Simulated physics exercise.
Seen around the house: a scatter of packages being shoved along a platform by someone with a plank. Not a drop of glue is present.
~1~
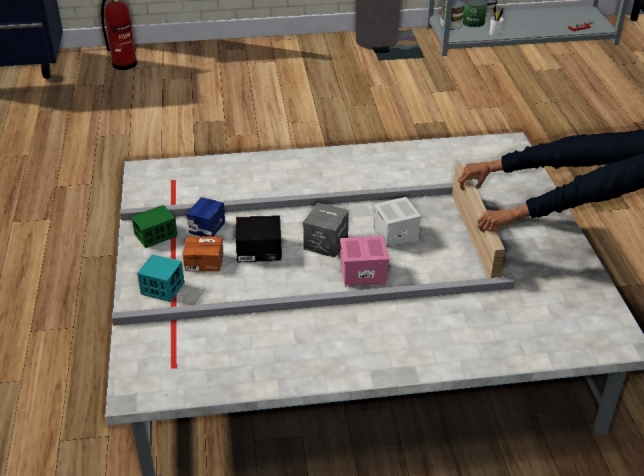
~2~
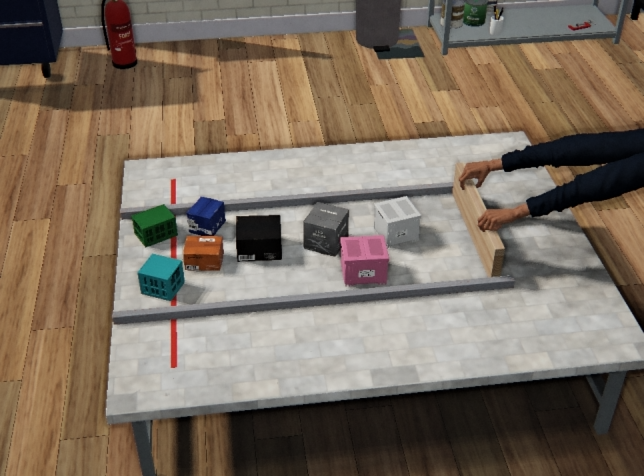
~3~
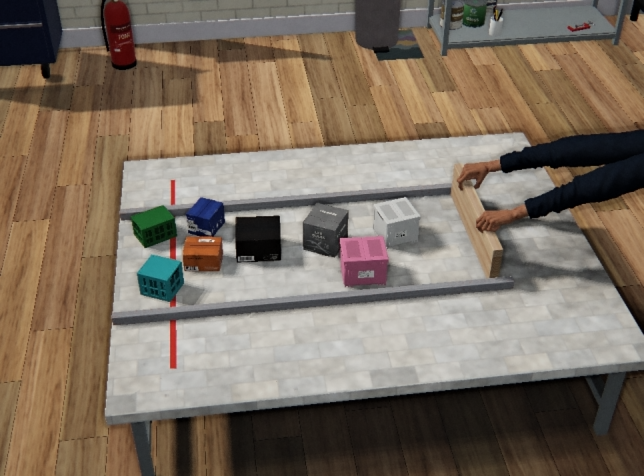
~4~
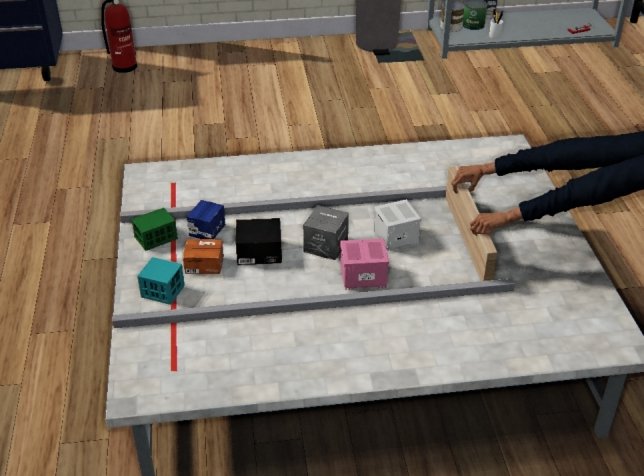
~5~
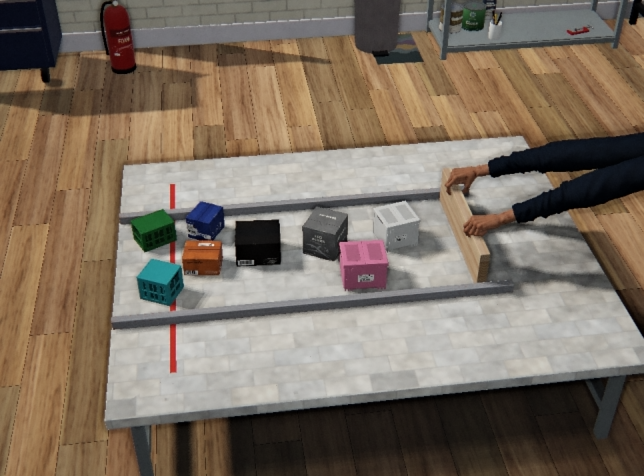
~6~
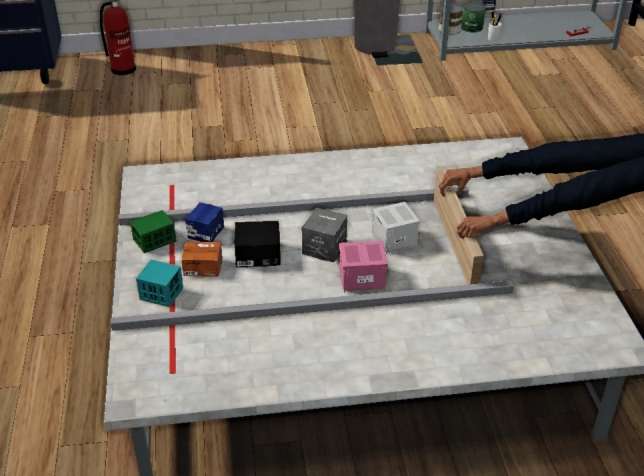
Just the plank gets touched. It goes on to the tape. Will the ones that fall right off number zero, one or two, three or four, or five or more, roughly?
They will number three or four.
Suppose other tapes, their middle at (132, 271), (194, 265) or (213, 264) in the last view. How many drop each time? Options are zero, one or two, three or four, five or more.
Taking the places in the order asked: Five or over, then one or two, then 1 or 2.
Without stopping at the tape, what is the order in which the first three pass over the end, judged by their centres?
They are the orange parcel, the black box, the turquoise crate.
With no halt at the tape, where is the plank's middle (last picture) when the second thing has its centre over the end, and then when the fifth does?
First: Around (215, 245). Next: Around (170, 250).
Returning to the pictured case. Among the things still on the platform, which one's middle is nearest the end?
Foremost: The green crate.
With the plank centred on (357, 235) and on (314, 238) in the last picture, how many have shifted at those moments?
Well, it's 3 at the first one and 5 at the second.
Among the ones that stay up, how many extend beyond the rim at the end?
The number would be 1.
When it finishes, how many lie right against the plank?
That makes 3.
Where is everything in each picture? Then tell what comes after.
In the first frame, green crate (155, 226); turquoise crate (161, 278); orange parcel (203, 254); plank (476, 220); tape (173, 262).
In the second frame, turquoise crate (161, 277); grey box (326, 229).
In the third frame, orange parcel (203, 254); white tote (396, 223).
In the fourth frame, green crate (155, 229); pink tote (364, 264).
In the fifth frame, turquoise crate (161, 282); black box (258, 243).
In the sixth frame, green crate (153, 232); turquoise crate (160, 283); orange parcel (202, 259); plank (457, 226); tape (172, 267).
A little later, none off yet; green crate at rest near (153, 232); turquoise crate at rest near (160, 283); orange parcel at rest near (202, 259).
Next, none off yet; green crate at rest near (153, 232); turquoise crate at rest near (159, 284); orange parcel shifted well along near (133, 266).
When it is over, the number that fall off is three or four; down, grey box, black box, orange parcel and turquoise crate.
